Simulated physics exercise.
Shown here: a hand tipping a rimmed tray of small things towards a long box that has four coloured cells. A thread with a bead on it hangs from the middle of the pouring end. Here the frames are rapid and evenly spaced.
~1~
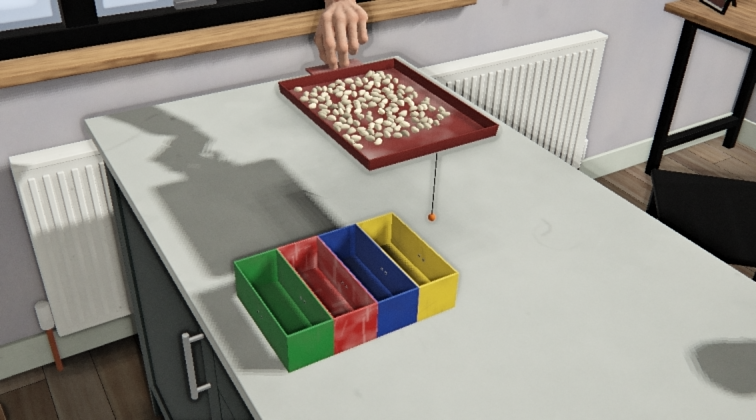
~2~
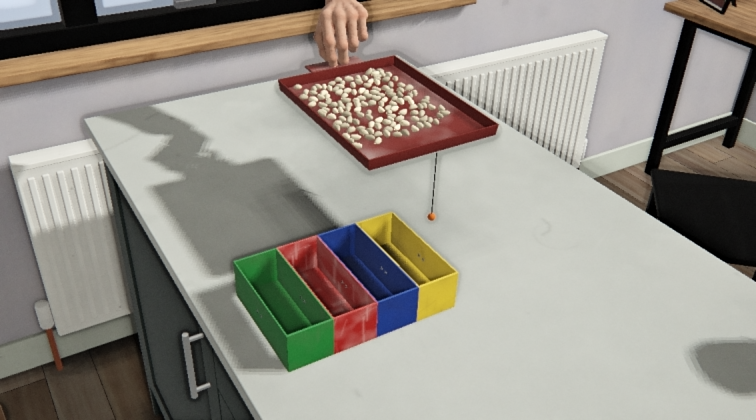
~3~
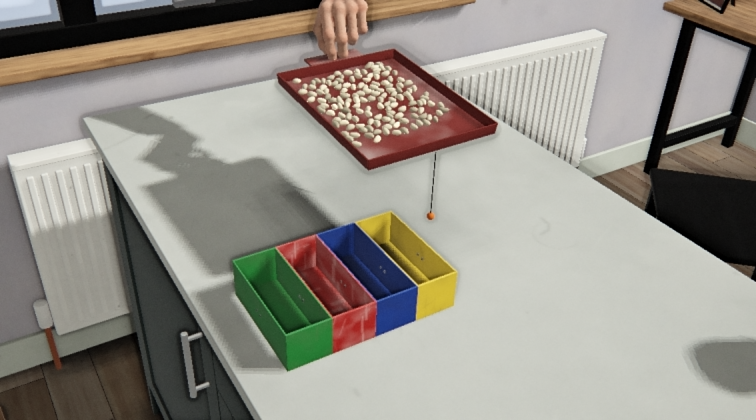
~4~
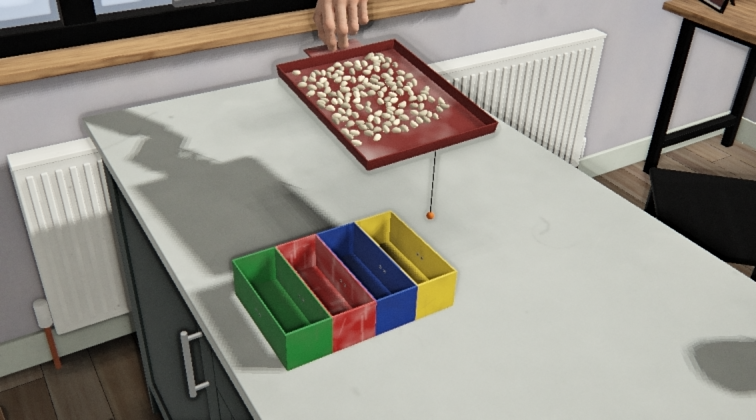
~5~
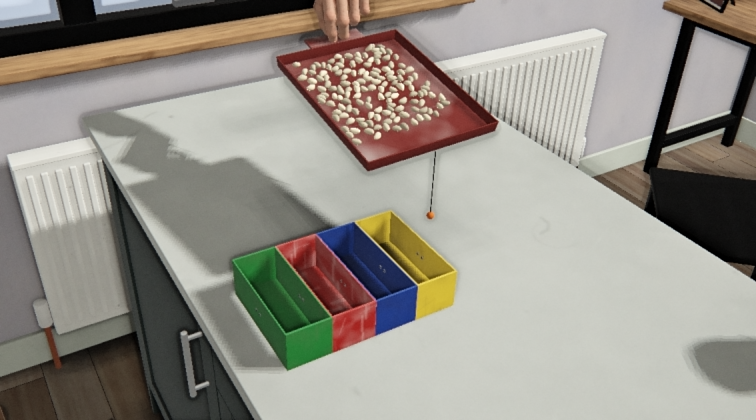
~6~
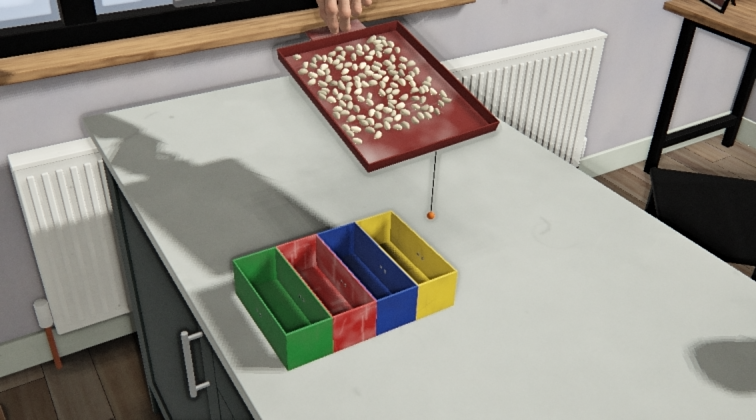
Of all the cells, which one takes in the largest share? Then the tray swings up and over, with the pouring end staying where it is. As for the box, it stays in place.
The largest share goes to the yellow cell.
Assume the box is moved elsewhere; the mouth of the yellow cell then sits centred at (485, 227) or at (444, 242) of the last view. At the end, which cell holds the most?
The first time it is the red one, and the second time it is the blue one.
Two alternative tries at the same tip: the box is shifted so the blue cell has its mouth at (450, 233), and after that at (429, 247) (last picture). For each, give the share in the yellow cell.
Close to 0 in a hundred, then close to 10 in a hundred.
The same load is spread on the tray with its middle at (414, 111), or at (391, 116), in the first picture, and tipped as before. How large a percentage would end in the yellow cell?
First case around 30 %, second case around 40 %.
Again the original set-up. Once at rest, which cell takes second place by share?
Next after the leader comes the cell in blue.
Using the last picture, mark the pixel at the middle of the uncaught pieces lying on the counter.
Near (466, 281).
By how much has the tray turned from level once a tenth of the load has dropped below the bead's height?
That would be about 105 degrees from level.
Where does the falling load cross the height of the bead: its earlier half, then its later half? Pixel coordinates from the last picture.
About (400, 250), and after that about (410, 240).
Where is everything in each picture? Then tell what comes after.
The first frame shows corners of the pouring end at (370, 159) and (497, 125), level; middle of the load at (372, 104), white beans; bead on its thread at (432, 217); green cell at (311, 342); red cell at (356, 325); blue cell at (398, 309); yellow cell at (438, 294).
The second frame shows corners of the pouring end at (370, 159) and (497, 124), level; middle of the load at (372, 103).
The third frame shows corners of the pouring end at (369, 159) and (496, 123), tipped barely, lowest at the left corner; middle of the load at (371, 99).
The fourth frame shows corners of the pouring end at (369, 160) and (496, 122), tipped a little, lowest at the left corner; middle of the load at (371, 93).
The fifth frame shows corners of the pouring end at (369, 161) and (497, 121), tipped a little, lowest at the left corner; middle of the load at (371, 88).
The sixth frame shows corners of the pouring end at (369, 163) and (498, 121), tipped a little, lowest at the left corner; middle of the load at (372, 83); green cell at (310, 341); red cell at (354, 324); blue cell at (397, 307); yellow cell at (436, 292).
Soon, tray tipped steeply; all on the tray.
A while on, tray tipped right over; nearly all on the tray; a stray few in the yellow cell; a stray few in the blue cell; a stray few falling or outside the box.
Towards the end, tray tipped past a quarter turn; about half in the yellow cell; about a quarter in the blue cell; a stray few in the red cell; about a quarter falling or outside the box.
Finally, tray tipped past a quarter turn; about half in the yellow cell; about a quarter in the blue cell; a stray few in the red cell; none in the green cell; about a quarter outside the box.
